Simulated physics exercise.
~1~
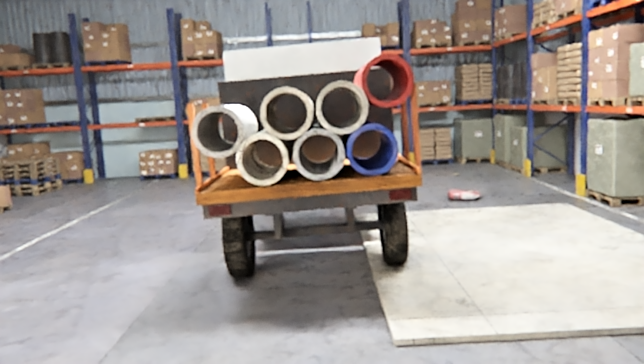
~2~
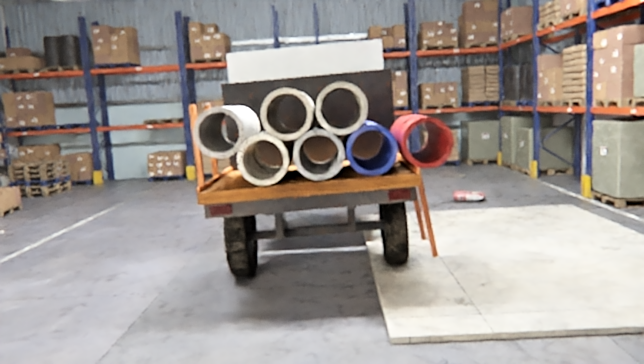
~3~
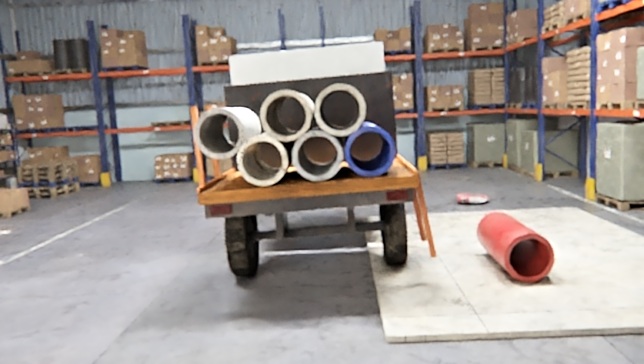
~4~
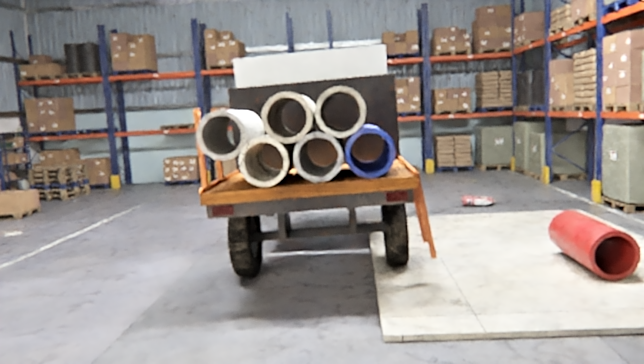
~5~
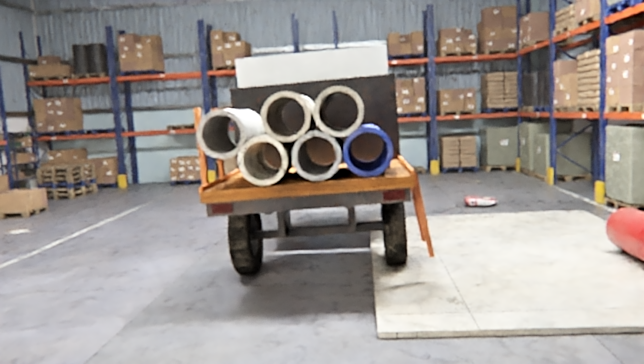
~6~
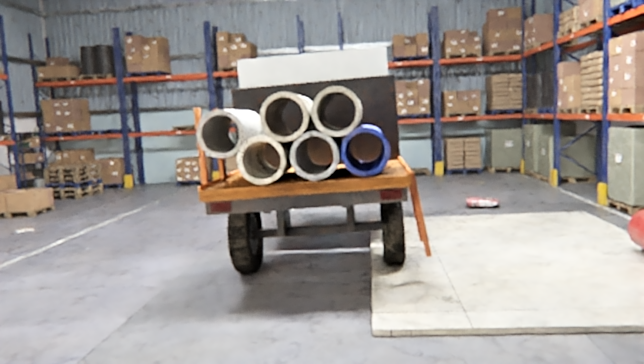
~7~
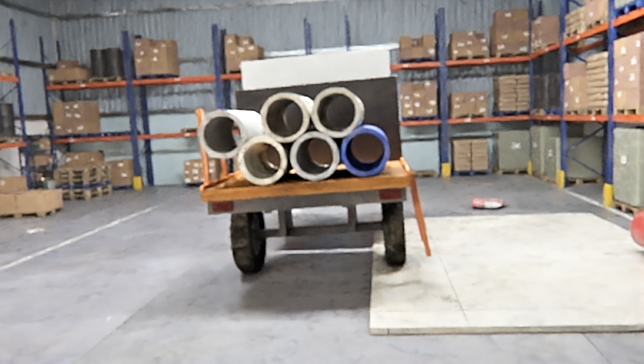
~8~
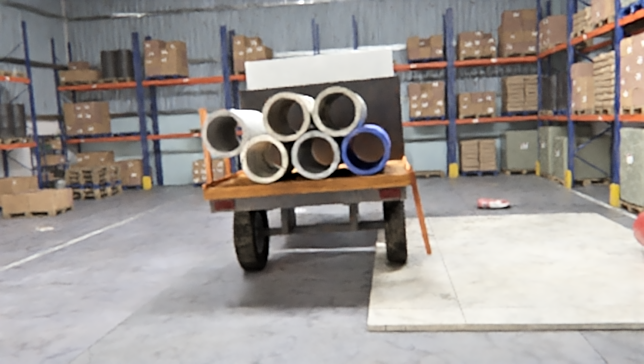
The red pipe drops off the trailer's right side and rolls right, while the blue stays aboard.
